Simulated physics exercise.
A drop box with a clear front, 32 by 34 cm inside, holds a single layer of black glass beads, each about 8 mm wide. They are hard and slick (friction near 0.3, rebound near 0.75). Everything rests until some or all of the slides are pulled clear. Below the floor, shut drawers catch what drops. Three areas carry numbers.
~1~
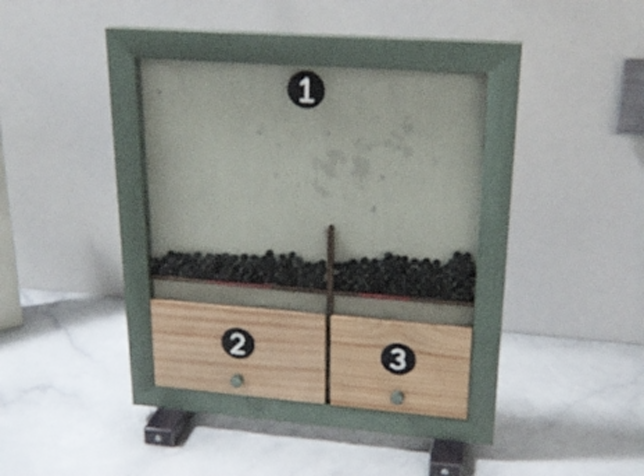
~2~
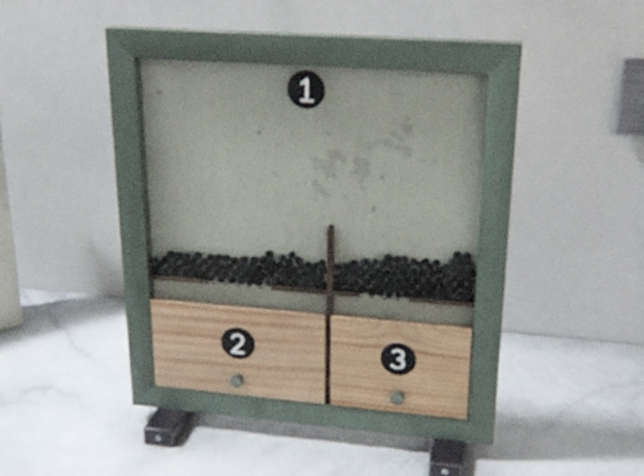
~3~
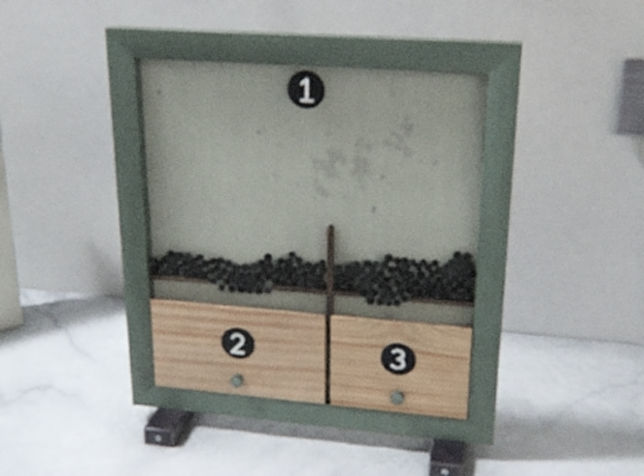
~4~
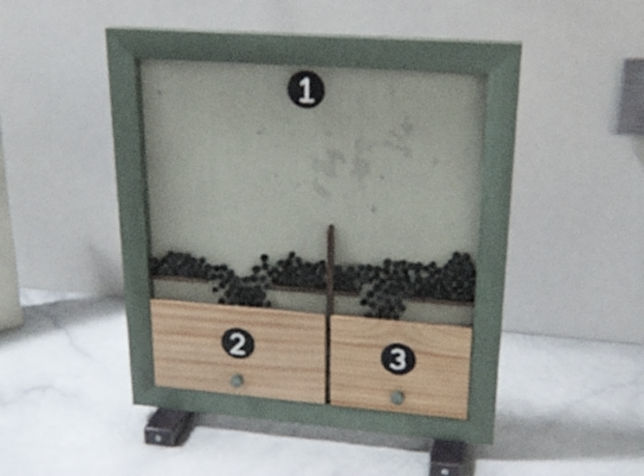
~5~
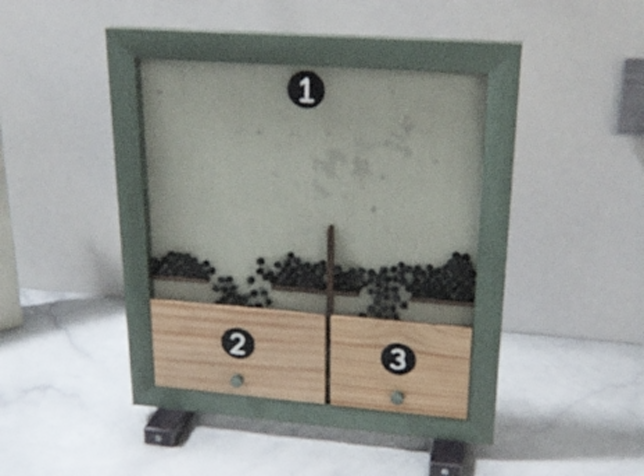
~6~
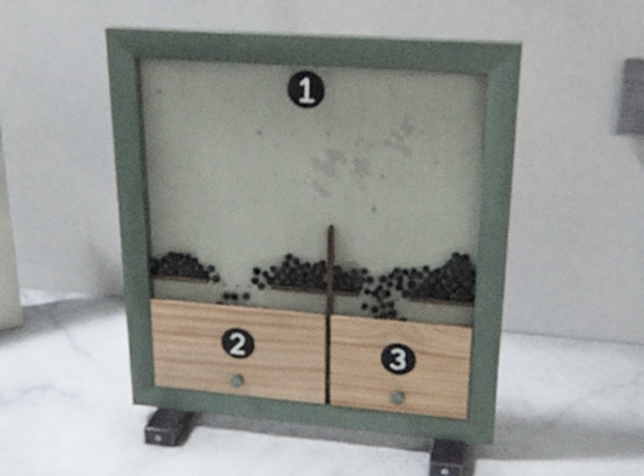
Small black beads lie in a layer on both sides of a short upright divider inside a green-framed, clear-fronted box. The layer sags in two places, then beads drop through two openings in the floor toward the wooden drawers, leaving widening gaps between the heaps still resting on the ledges.
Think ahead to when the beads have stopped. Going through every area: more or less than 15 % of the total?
Store 1: More, drawer 2: More, drawer 3: More than 15 %.
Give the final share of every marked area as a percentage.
Store 1: 20; drawer 2: 40; drawer 3: 45.
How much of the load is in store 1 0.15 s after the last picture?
About 45 per cent.
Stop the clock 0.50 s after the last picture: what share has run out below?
Some 70 per cent.
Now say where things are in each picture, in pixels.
The first frame shows about 160 beads; load centre (323, 270); no. 1 (306, 90), no. 2 (238, 343), no. 3 (398, 359); slides (205, 280) to (277, 286), (355, 293) to (415, 298).
In the second frame, 2 of 2 slides gone; load centre (323, 270); 0 out.
The third frame shows load centre (323, 270); 11 out.
The fourth frame shows load centre (319, 278); 30 out.
The fifth frame shows load centre (337, 277); 45 out.
The sixth frame shows load centre (337, 277); 54 out; wall ends (331, 228).
Then, 0.15 s after the last picture, 55 % are out; no. 1, 45 %, no. 2, 25 %, no. 3, 25 %.
Then, 0.50 s after the last picture, 70 % are out; no. 1, 30 %, no. 2, 30 %, no. 3, 40 %.
Then, 1.20 s after the last picture, 80 % are out; no. 1, 20 %, no. 2, 35 %, no. 3, 45 %.
All still 1.7 s after it, 80 % are out; no. 1, 20 %, no. 2, 40 %, no. 3, 45 %.
